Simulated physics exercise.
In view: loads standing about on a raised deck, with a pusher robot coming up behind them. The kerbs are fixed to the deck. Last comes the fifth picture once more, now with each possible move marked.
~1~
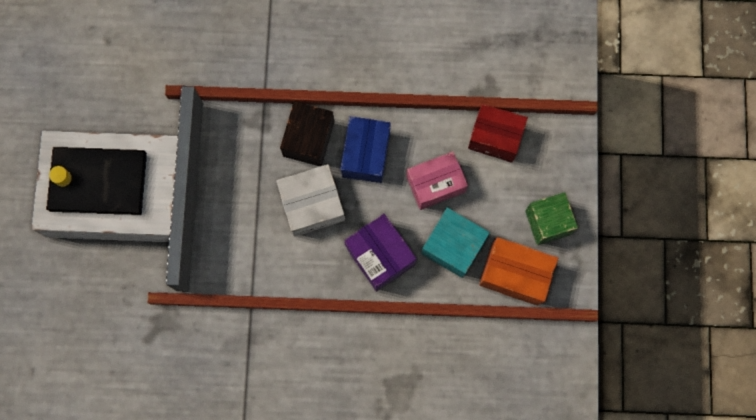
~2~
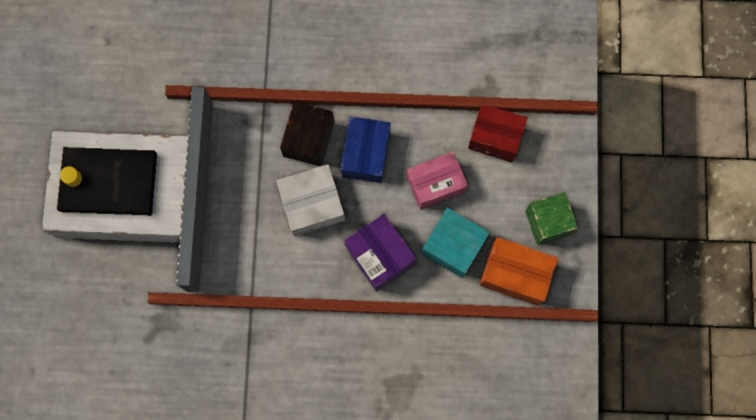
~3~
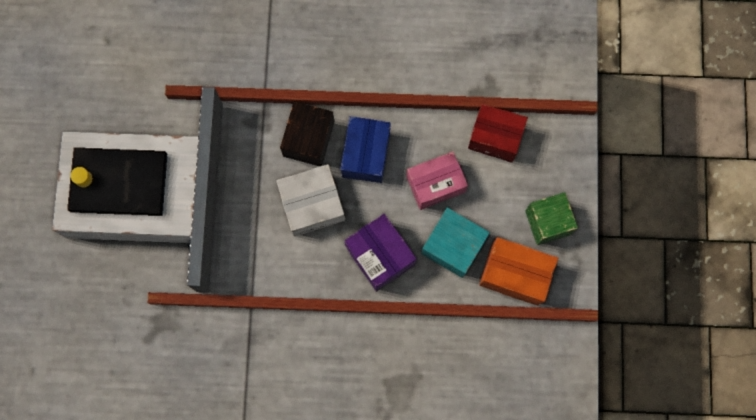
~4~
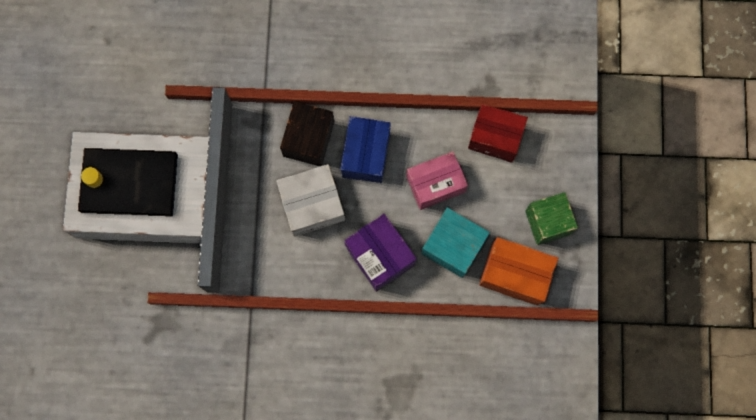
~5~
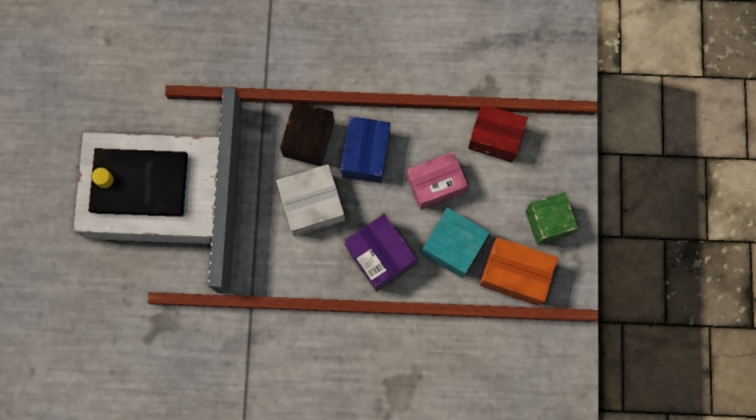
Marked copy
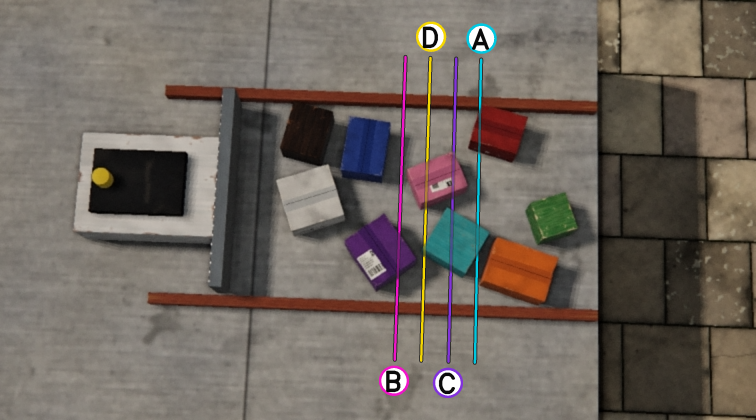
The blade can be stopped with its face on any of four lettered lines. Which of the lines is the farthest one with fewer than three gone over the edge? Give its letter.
Stop at A.
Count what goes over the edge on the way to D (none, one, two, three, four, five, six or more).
In all, none.
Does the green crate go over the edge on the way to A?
By then, yes.
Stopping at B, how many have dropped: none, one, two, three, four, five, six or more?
In all, none.
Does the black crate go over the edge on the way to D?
By then, no.
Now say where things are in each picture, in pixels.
The first frame shows black crate (308, 134); white box (311, 201); pink parcel (437, 181).
The second frame shows robot (114, 181); orange parcel (518, 272).
The third frame shows robot (125, 182); purple parcel (381, 253).
The fourth frame shows robot (136, 182); green crate (551, 219).
The fifth frame shows robot (146, 182); black crate (308, 134); white box (311, 201); pink parcel (437, 181).
On the copy, A at (478, 207); B at (400, 204); C at (452, 206); D at (426, 205).
On A. First, robot (238, 186); black crate (346, 135); purple parcel (385, 258).
Then, robot (332, 189); green crate (557, 223); orange parcel (542, 274).
Finally, robot (401, 192); orange parcel over the edge; green crate over the edge; two fallen.
By contrast, B is within the limit but short; C is within the limit but short; D is within the limit but short.
